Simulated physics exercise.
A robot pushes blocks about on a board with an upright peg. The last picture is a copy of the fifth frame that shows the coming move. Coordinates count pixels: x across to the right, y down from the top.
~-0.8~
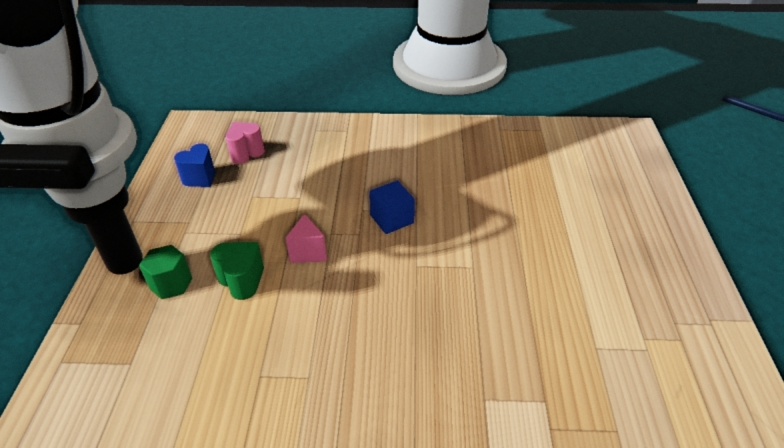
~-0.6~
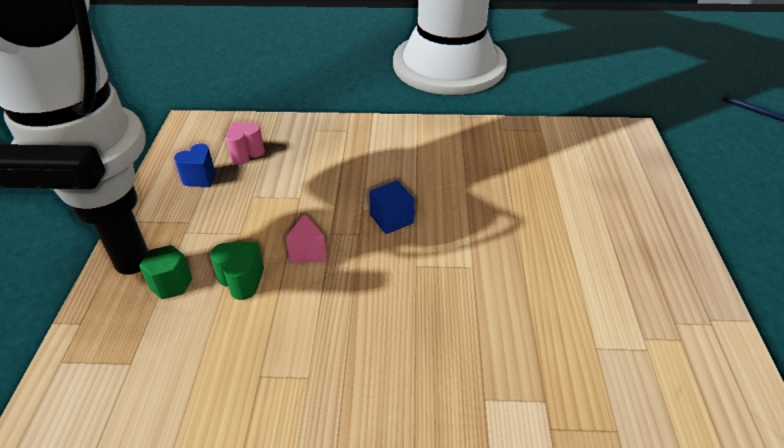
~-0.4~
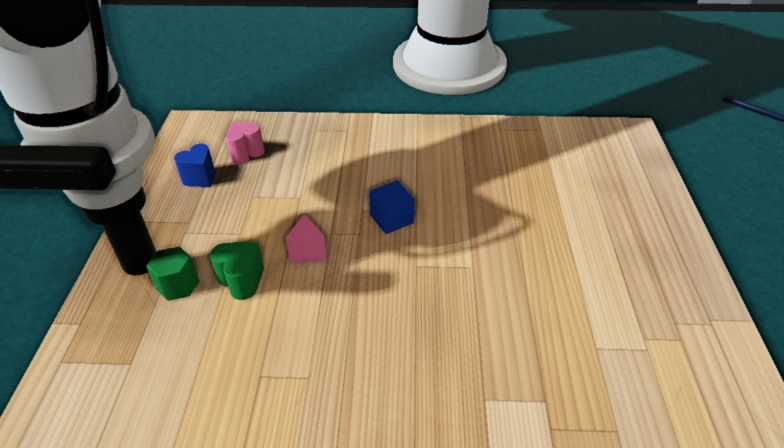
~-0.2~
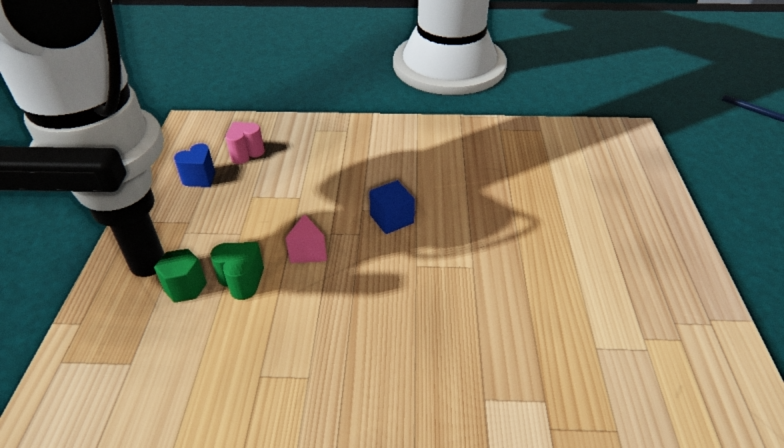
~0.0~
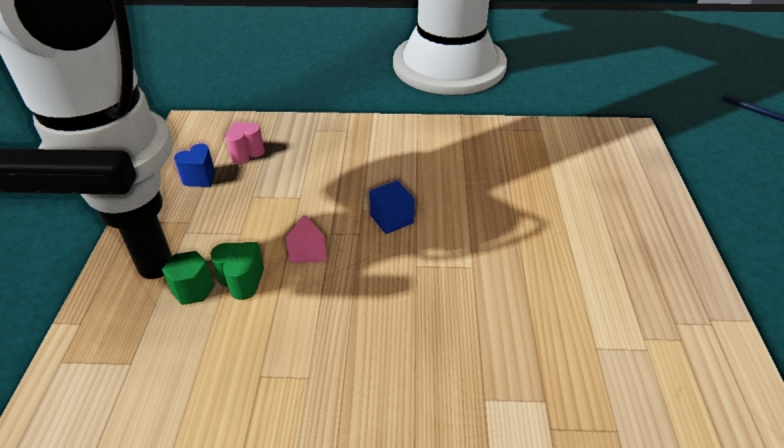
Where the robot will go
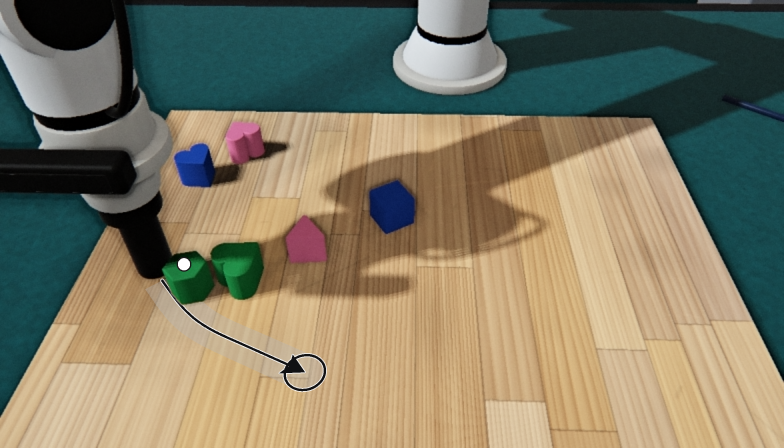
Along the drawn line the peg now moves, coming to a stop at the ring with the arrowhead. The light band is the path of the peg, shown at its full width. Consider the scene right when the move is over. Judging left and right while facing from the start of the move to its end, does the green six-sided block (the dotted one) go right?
No - that is not the case.
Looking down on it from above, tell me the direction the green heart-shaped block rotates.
Looking down on the board, it turns counter-clockwise.
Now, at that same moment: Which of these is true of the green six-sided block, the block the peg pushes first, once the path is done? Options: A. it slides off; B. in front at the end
My answer is option A.
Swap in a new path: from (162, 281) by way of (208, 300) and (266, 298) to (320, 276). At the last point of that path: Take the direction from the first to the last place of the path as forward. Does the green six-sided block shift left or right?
It's going to go right.
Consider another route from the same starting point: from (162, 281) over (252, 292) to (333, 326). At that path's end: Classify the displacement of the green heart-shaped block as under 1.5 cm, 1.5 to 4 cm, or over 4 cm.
Once the path is done, the green heart-shaped block lies more than 4 cm from its present place.
Drawn move, from (162, 281) by way of (193, 318) and (245, 346) to (305, 372); the dot is on the green six-sided block.
On the path given first. One third of the way, peg (190, 306); green six-sided block (228, 285), turned 65° anticlockwise; green heart-shaped block (244, 257), turned 30° anticlockwise.
Two thirds of the way, peg (242, 333); green six-sided block (255, 289); green heart-shaped block (245, 257), turned 35° anticlockwise.
At the end, peg (303, 360); green six-sided block (255, 289), turned 140° anticlockwise; green heart-shaped block (245, 257), turned 35° anticlockwise.
